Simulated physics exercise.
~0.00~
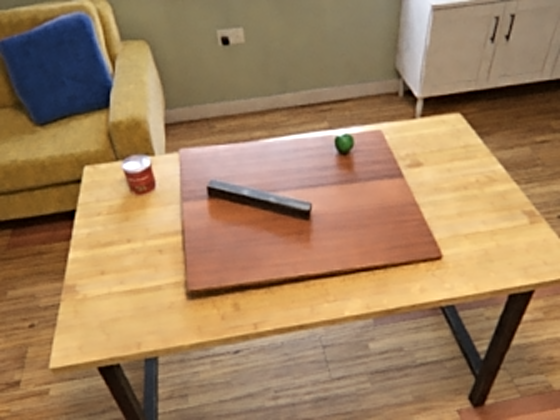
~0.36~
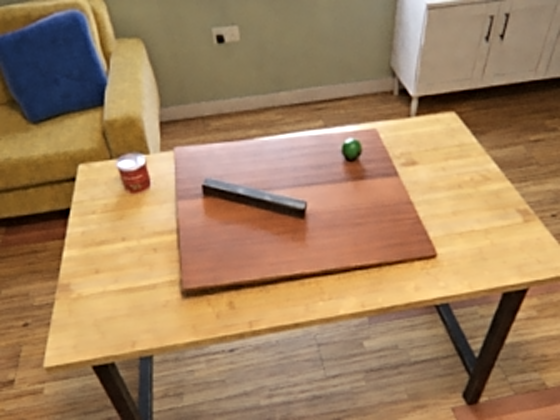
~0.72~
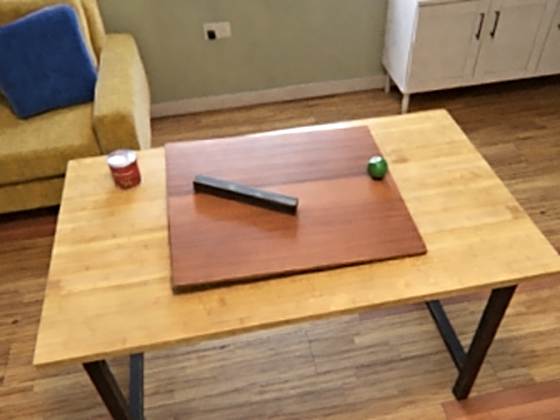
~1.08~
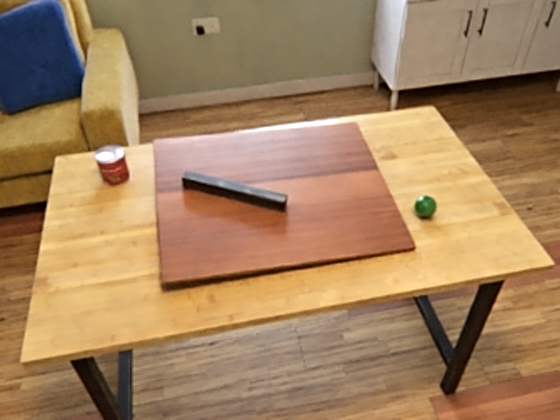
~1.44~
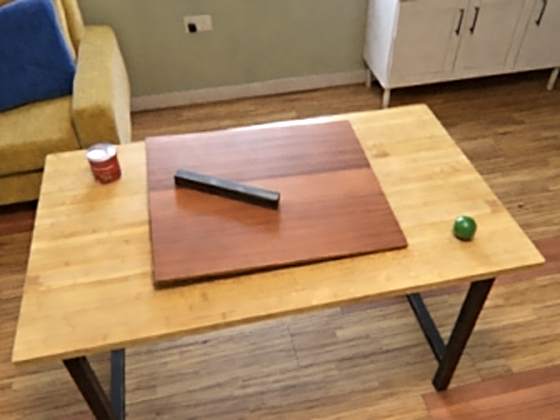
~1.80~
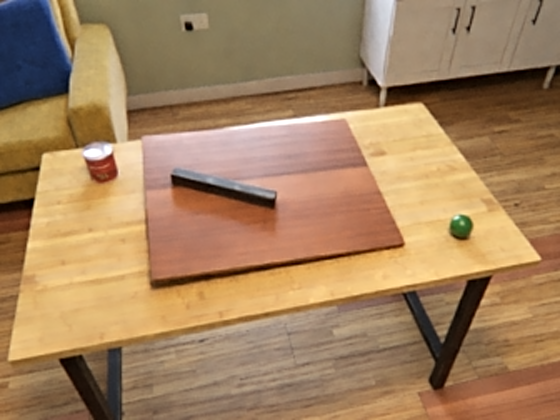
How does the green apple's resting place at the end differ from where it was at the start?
At the start the green apple is on the far right part of the reddish-brown board. At the end it sits off the board, on the lighter tabletop to the right and closer to the viewer.
